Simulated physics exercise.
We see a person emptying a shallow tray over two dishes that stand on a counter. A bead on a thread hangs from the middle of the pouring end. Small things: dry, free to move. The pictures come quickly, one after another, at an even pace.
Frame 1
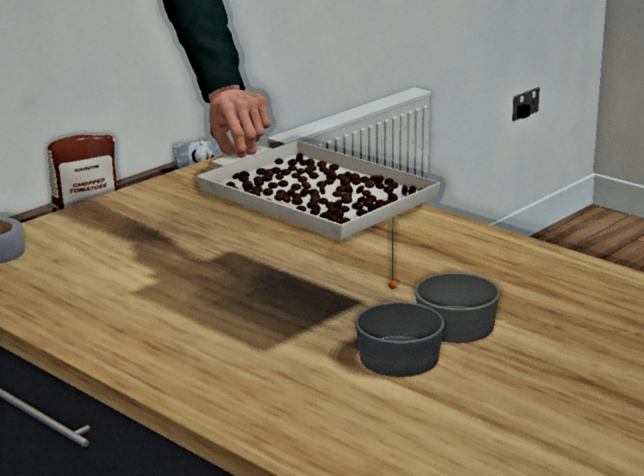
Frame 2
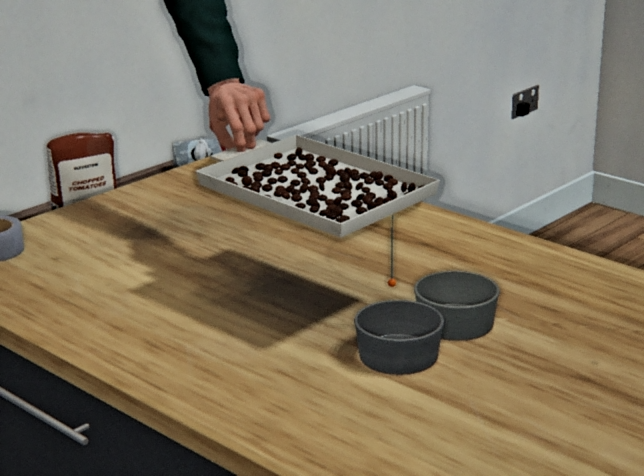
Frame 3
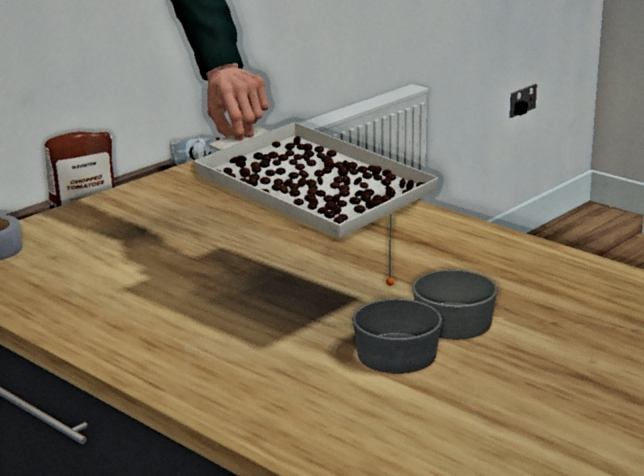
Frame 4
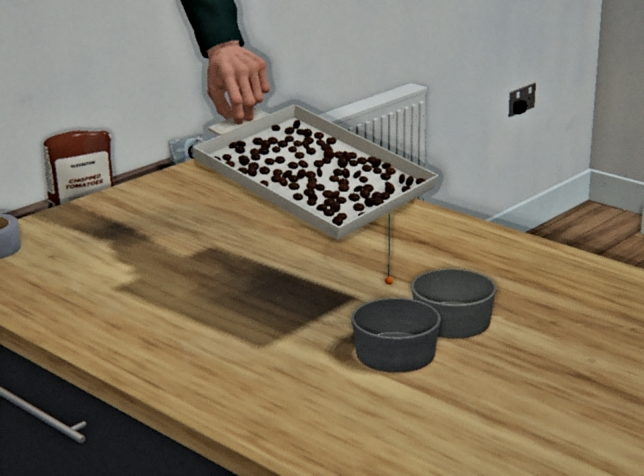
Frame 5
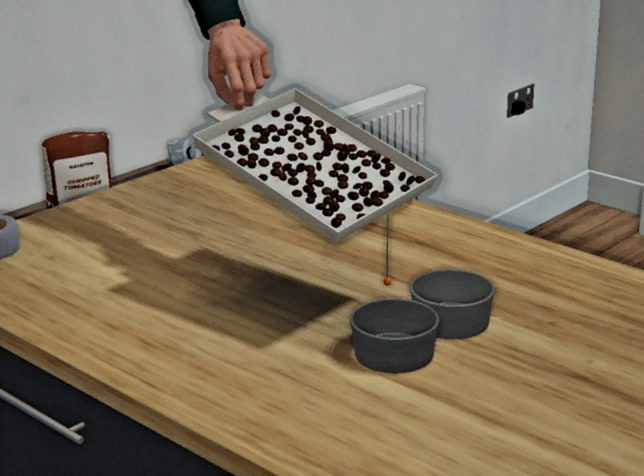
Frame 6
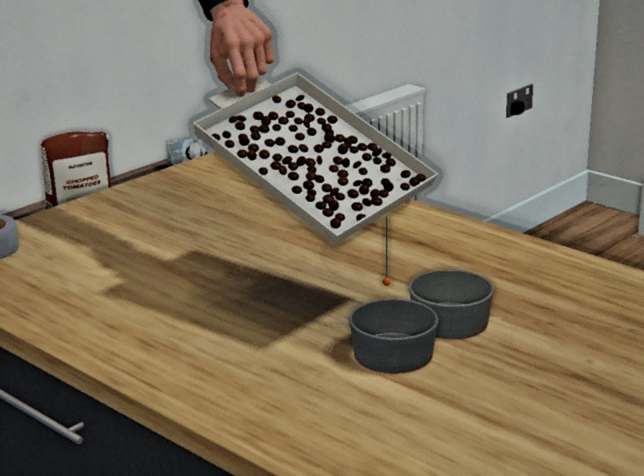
We see a hand holding a shallow tray of small dark pieces above a wooden counter with two grey dishes, then gradually raising its end so the tray tilts toward the lower right while the pieces stay spread across it.
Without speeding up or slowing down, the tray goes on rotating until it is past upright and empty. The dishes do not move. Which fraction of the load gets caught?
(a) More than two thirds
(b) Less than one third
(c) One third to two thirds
One third to two thirds.
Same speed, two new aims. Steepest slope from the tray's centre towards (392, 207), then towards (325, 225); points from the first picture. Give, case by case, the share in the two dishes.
I'd put it at some 90 % and then some 10 %.
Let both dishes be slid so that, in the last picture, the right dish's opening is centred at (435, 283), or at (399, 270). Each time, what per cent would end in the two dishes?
70 and 10 %.
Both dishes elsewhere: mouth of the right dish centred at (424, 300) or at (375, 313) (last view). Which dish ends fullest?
The first setup gives the one at left, the second setup gives the one at right.
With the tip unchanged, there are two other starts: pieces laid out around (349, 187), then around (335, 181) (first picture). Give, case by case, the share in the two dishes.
In order, 70 % then 60 %.
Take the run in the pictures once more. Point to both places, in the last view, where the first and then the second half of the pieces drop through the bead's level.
At (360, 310) for the first part, then at (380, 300) for the others.
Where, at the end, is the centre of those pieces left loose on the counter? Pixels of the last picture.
Somewhere about (341, 369), I'd say.
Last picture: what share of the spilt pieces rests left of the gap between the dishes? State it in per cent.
Close to 90 %.
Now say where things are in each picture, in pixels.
In the first picture, corners of the pouring end (341, 224) and (437, 183), level; middle of the load (322, 190), flat chocolate drops; left dish (433, 350); right dish (490, 317); bead on its thread (393, 285).
In the second picture, corners of the pouring end (341, 223) and (436, 180), level; middle of the load (322, 187).
In the third picture, corners of the pouring end (339, 223) and (435, 178), tipped barely, lowest at the left corner; middle of the load (320, 181).
In the fourth picture, corners of the pouring end (339, 226) and (435, 175), tipped a little, lowest at the left corner; middle of the load (319, 173).
In the fifth picture, corners of the pouring end (338, 230) and (434, 175), tipped clearly, lowest at the left corner; middle of the load (319, 166).
In the sixth picture, corners of the pouring end (337, 233) and (435, 174), tipped clearly, lowest at the left corner; middle of the load (319, 160); left dish (427, 346); right dish (484, 314).
Just after the last frame, tray tipped steeply; every one on the tray.
A moment on, tray tipped past a quarter turn; the larger part on the tray; about a tenth in the left dish; about a tenth outside both; about a tenth in the air.
Further on, tray tipped past a quarter turn; roughly half in the left dish; just a few in the right dish; roughly half outside both.
When it is over, tray tipped past a quarter turn; roughly half in the left dish; just a few in the right dish; roughly half outside both.
